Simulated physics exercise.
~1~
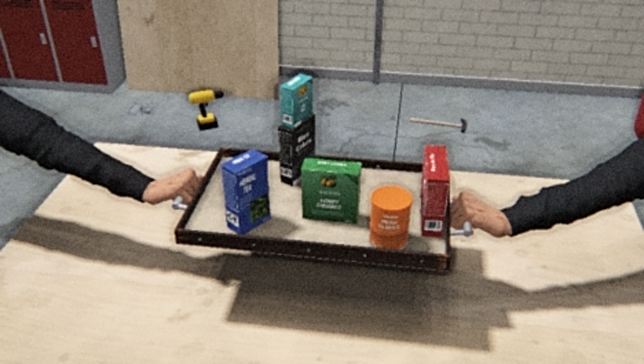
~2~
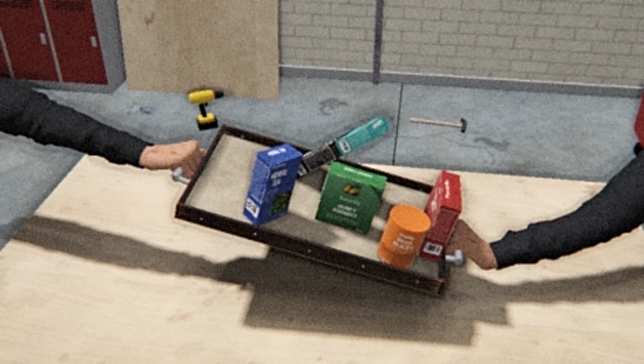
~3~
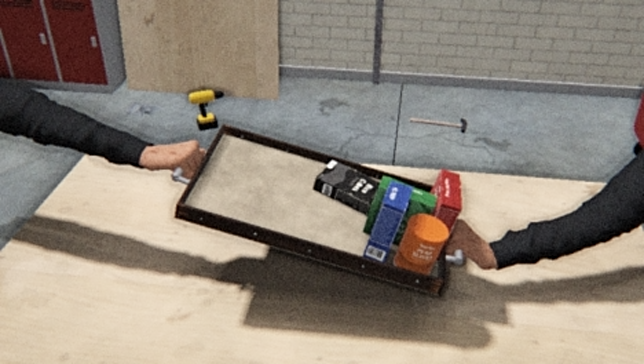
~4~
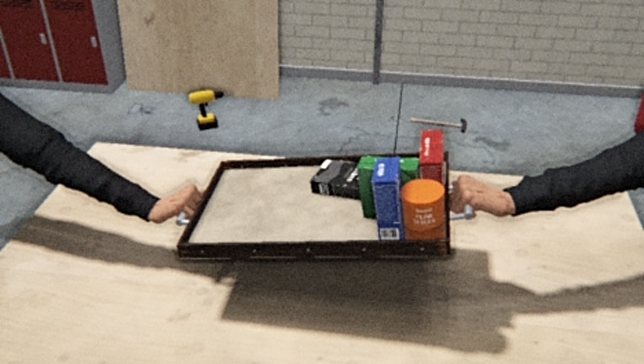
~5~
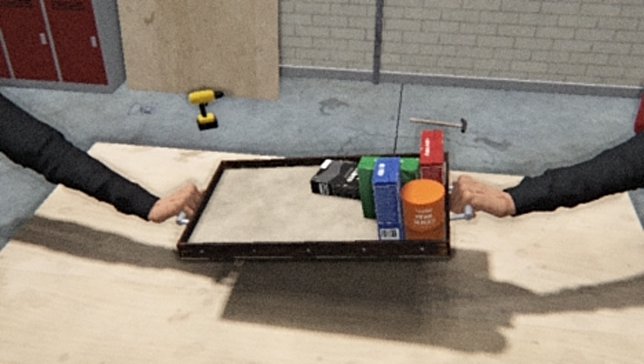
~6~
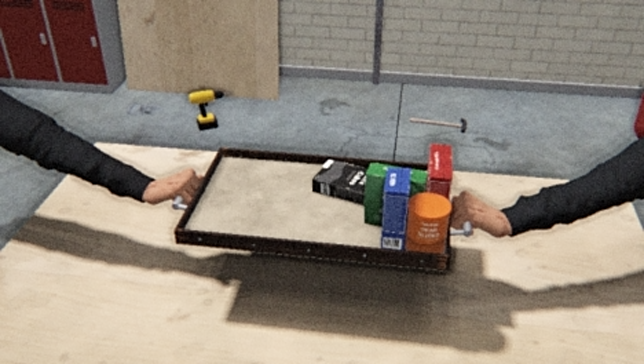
In a workshop, two hands tilt a tray rightward, toppling and sliding packets, then level it.
